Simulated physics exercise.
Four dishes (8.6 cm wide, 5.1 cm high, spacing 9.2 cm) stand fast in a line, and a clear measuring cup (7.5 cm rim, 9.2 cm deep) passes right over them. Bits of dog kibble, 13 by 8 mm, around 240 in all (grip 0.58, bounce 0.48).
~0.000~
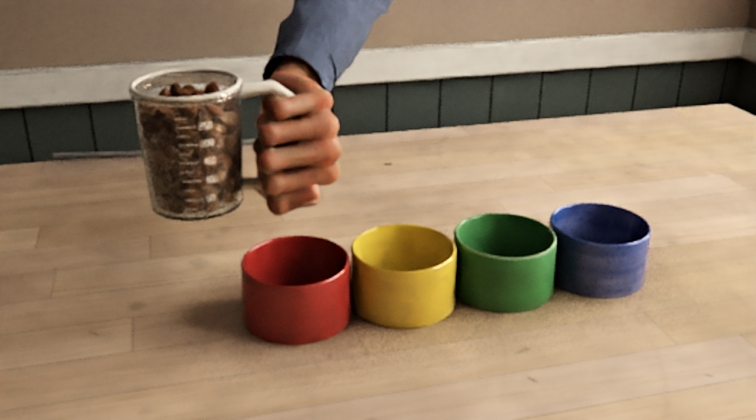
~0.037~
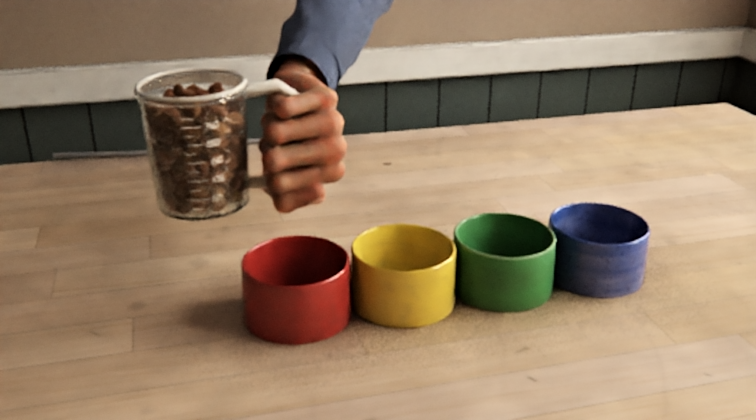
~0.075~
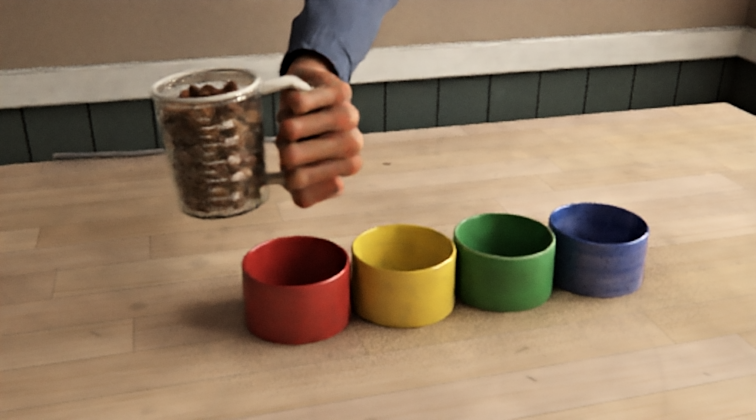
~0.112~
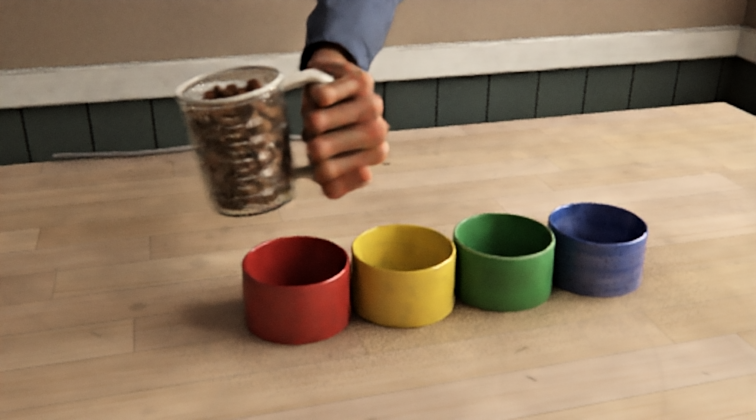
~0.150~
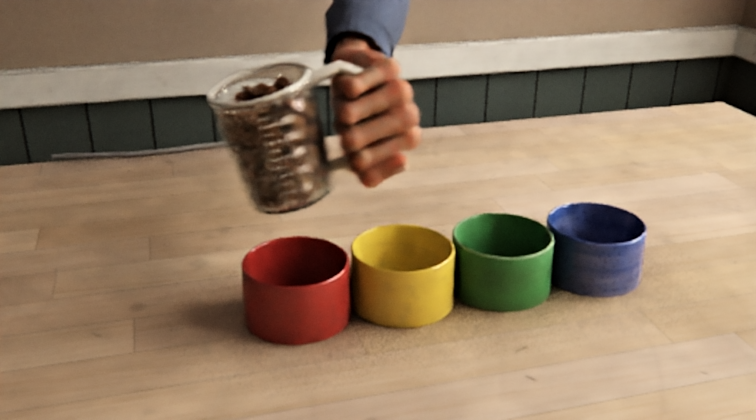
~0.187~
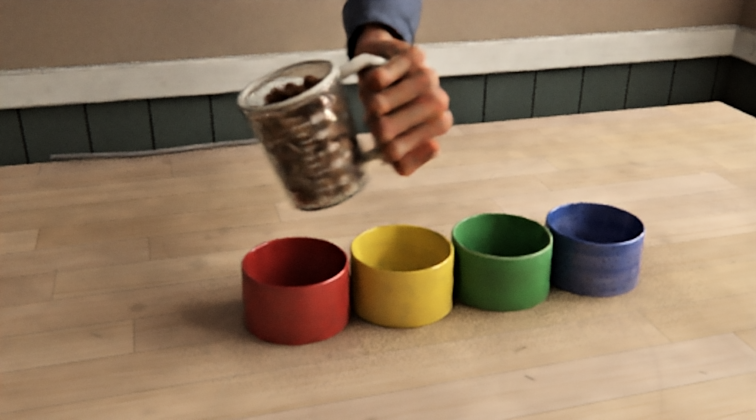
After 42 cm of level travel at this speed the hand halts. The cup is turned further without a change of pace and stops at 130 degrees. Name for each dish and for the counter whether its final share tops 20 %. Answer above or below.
Red: Below, blue: Above, green: Below, yellow: Below, counter: Below.
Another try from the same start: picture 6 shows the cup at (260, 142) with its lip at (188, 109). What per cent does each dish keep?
Red 0; blue 50; green 30; yellow 10.
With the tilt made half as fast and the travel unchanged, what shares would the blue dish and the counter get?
Then: Blue 90, counter 10.
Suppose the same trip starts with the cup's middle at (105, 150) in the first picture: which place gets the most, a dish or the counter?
The winner: Blue.
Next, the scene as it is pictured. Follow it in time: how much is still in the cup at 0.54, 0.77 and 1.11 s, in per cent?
About 100, 95, 10.
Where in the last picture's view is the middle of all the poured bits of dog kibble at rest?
Around (599, 242).
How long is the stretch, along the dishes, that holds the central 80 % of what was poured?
About 6 cm.
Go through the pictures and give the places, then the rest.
In the first picture, cup at (192, 144), tilt 0 degrees, lip at (132, 87), moved 0.0 cm; middle of the pieces at (198, 152); red dish at (296, 260); yellow dish at (404, 247); green dish at (505, 235); blue dish at (600, 224).
In the second picture, cup at (198, 144), tilt 1 degrees, lip at (137, 88), moved 0.4 cm; middle of the pieces at (204, 152).
In the third picture, cup at (215, 143), tilt 4 degrees, lip at (153, 91), moved 1.6 cm; middle of the pieces at (221, 151).
In the fourth picture, cup at (243, 142), tilt 8 degrees, lip at (178, 94), moved 3.6 cm; middle of the pieces at (249, 148).
In the fifth picture, cup at (277, 139), tilt 14 degrees, lip at (210, 99), moved 6.3 cm; middle of the pieces at (284, 145).
In the sixth picture, cup at (309, 137), tilt 20 degrees, lip at (241, 104), moved 8.8 cm; middle of the pieces at (317, 142); red dish at (295, 262); yellow dish at (402, 248); green dish at (502, 235); blue dish at (595, 223). The cup turns about 155 degrees a second and travels 70 cm a second.
After 0.54 s, tilt 74 degrees; cup holds 100 %.
Then, at 0.77 s, tilt 110 degrees; cup holds 95 %, blue 5 %.
After 1.11 s, tilt 130 degrees; cup holds 10 %, blue 85 %.
In the end, at 1.8 s, red 0 %, blue 90 %, green 0 %, yellow 0 %, counter 10 %.
